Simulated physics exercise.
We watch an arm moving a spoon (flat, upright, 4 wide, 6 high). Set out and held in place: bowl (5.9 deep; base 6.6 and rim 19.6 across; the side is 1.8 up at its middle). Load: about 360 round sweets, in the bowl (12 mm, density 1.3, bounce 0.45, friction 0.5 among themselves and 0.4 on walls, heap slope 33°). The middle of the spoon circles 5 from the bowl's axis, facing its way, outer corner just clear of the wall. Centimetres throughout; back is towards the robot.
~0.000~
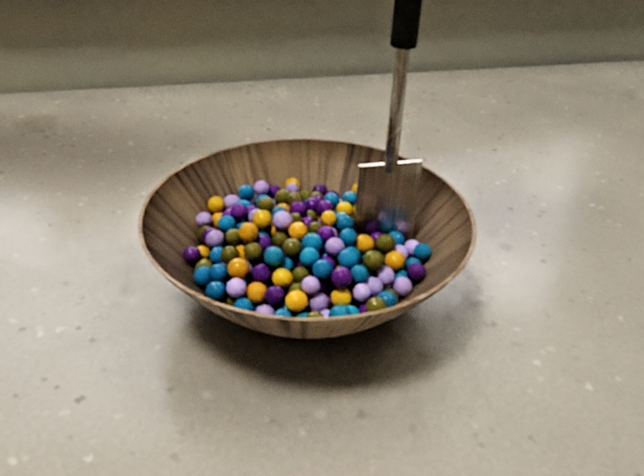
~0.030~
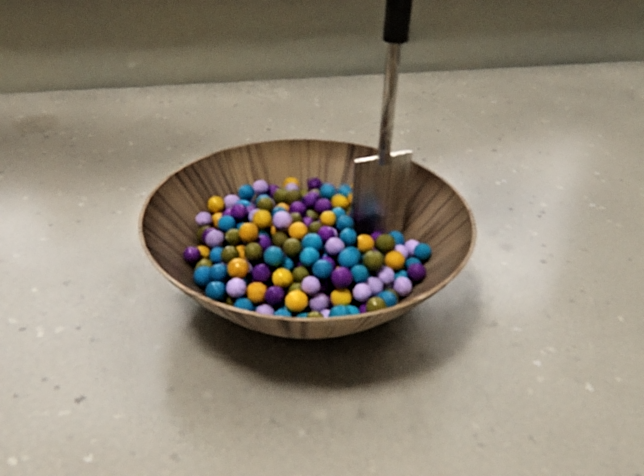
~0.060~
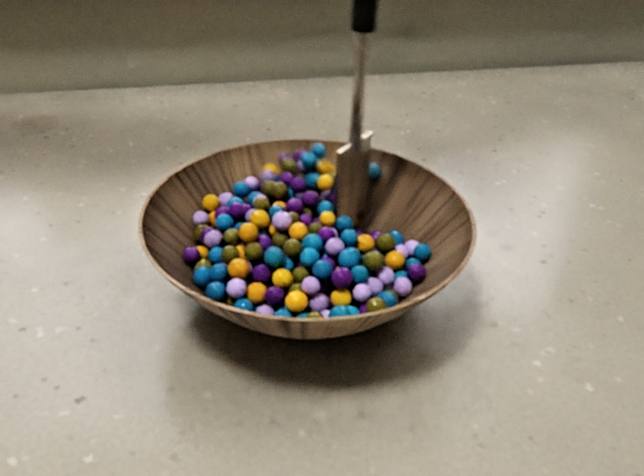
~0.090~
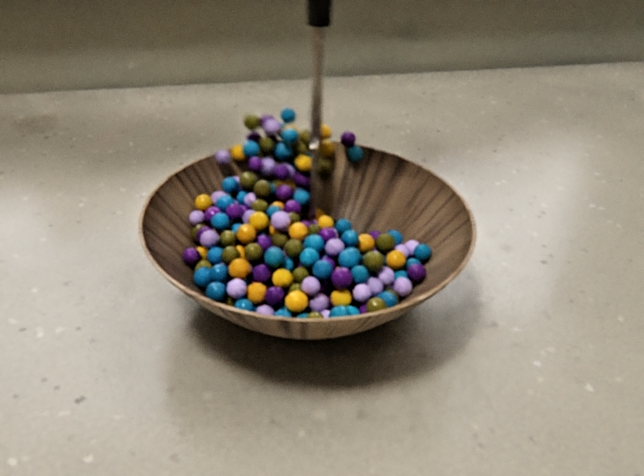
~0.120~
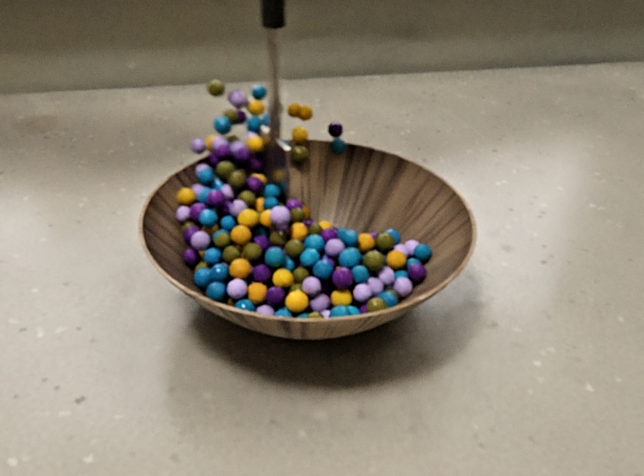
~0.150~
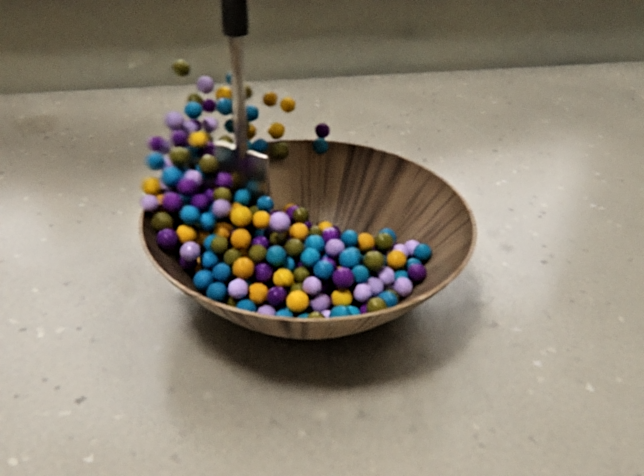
A flat metal tool with a black handle sweeps from right to left around the back of a wooden bowl of colourful round sweets, pushing them into a pile at the left and flinging several above the rim.
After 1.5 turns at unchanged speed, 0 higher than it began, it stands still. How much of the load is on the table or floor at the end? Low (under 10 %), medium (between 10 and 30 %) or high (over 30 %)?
Answer: High; over 30 % of the round sweets finish on the table or floor.
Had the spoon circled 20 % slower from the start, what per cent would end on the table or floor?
Then about 40 per cent.
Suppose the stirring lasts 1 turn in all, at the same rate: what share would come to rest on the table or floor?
It would be near 45 per cent.
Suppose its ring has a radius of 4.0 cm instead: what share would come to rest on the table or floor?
It would be near 50 per cent.
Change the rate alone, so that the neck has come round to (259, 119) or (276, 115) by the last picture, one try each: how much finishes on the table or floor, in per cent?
Some 45 and 45 per cent.
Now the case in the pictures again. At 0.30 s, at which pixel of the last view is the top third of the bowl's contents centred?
Around (392, 264).
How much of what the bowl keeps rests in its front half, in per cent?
About 55 per cent.
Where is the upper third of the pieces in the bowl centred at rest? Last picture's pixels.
At about (300, 278).
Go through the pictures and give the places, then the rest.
The first frame shows spoon neck at (393, 140), 0° round; upper third of the load around (301, 238), from x 190 to 420, top at y 185; 355 in the bowl.
The second frame shows spoon neck at (386, 133), 12° round; upper third of the load around (306, 233), from x 190 to 425, top at y 185.
The third frame shows spoon neck at (357, 119), 42° round; upper third of the load around (297, 219), from x 190 to 420, top at y 150.
The fourth frame shows spoon neck at (316, 113), 73° round; upper third of the load around (284, 213), from x 190 to 420, top at y 115; 354 in the bowl, 1 in flight or on the tool.
The fifth frame shows spoon neck at (275, 115), 104° round; upper third of the load around (249, 199), from x 185 to 425, top at y 90; 346 in the bowl, 9 in flight or on the tool.
The sixth frame shows spoon neck at (240, 126), 136° round; upper third of the load around (220, 197), from x 150 to 425, top at y 70; 336 in the bowl, 19 in flight or on the tool.
After 0.30 s, 289° round, highest piece 11 above the table; 254 in the bowl, 32 on the table or floor, 69 in flight or on the tool.
After 0.44 s, 82° round, highest piece 12 above the table; 200 in the bowl, 118 on the table or floor, 37 in flight or on the tool.
After 0.72 s, 180° round, highest piece 5 above the table; 186 on the table or floor, 168 in the bowl, 1 in flight or on the tool.
After 1.42 s, 180° round, highest piece 4 above the table; 187 on the table or floor, 168 in the bowl.
At rest, 187 on the table or floor, 168 in the bowl. That is 53 % on the table or floor.
